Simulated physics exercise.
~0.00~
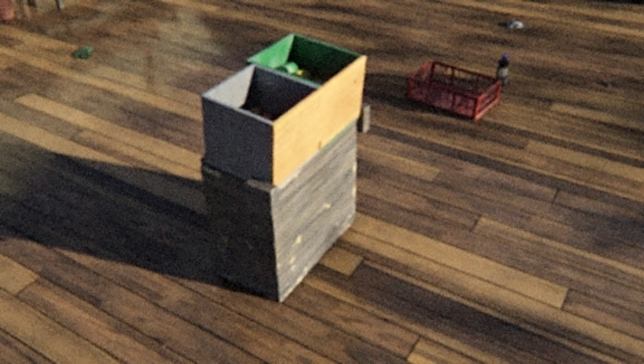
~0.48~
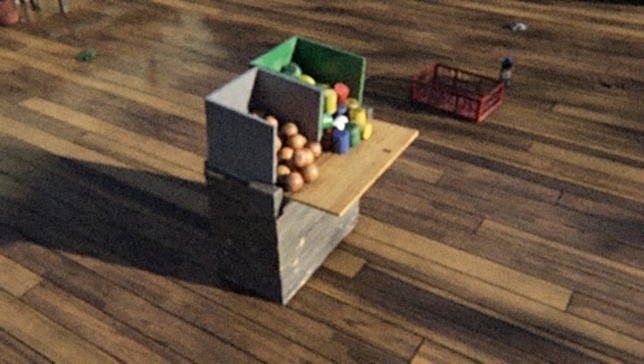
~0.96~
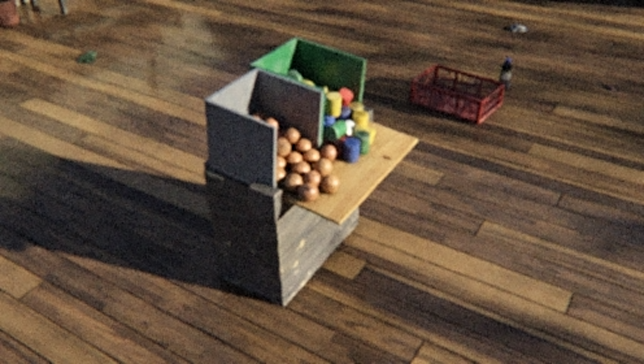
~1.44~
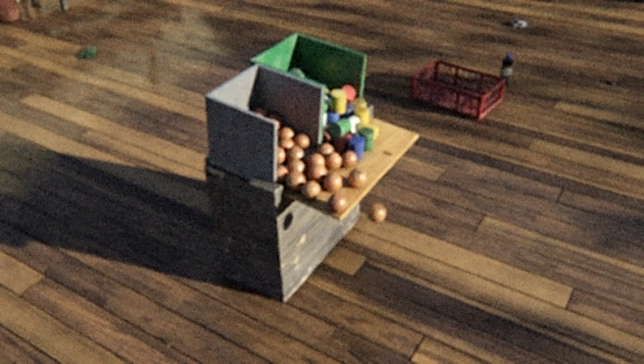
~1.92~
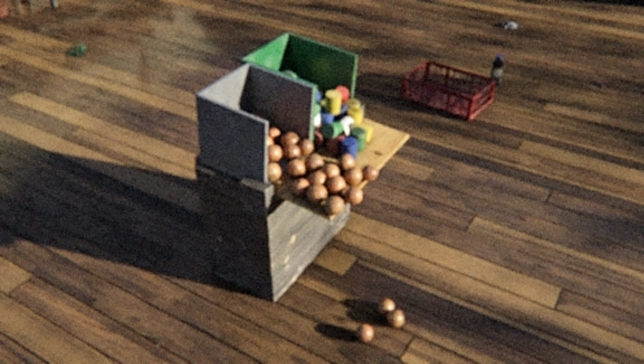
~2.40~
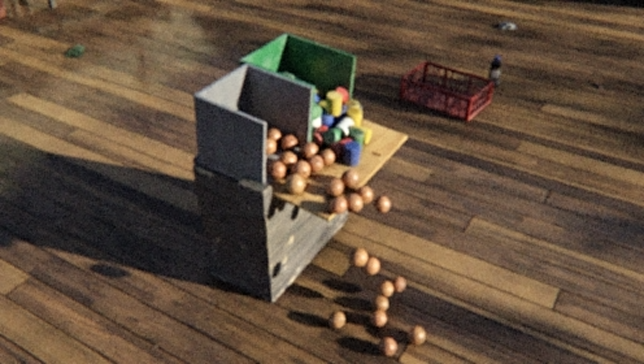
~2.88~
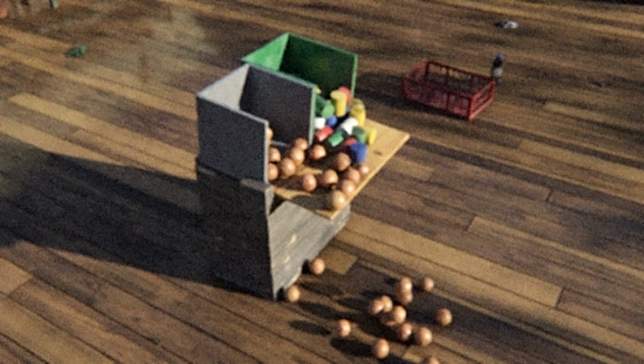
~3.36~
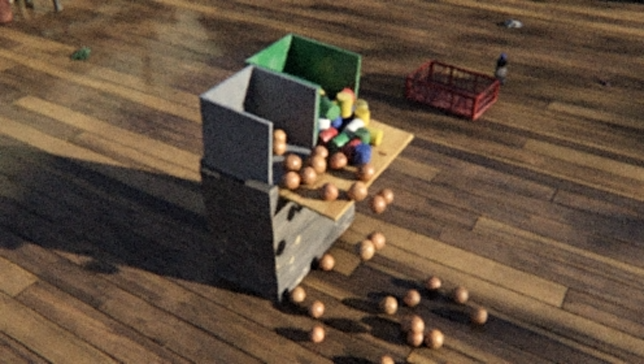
On a wooden floor, a flap drops open on two boxes, spilling brown balls from the grey one while colourful jars stay up.
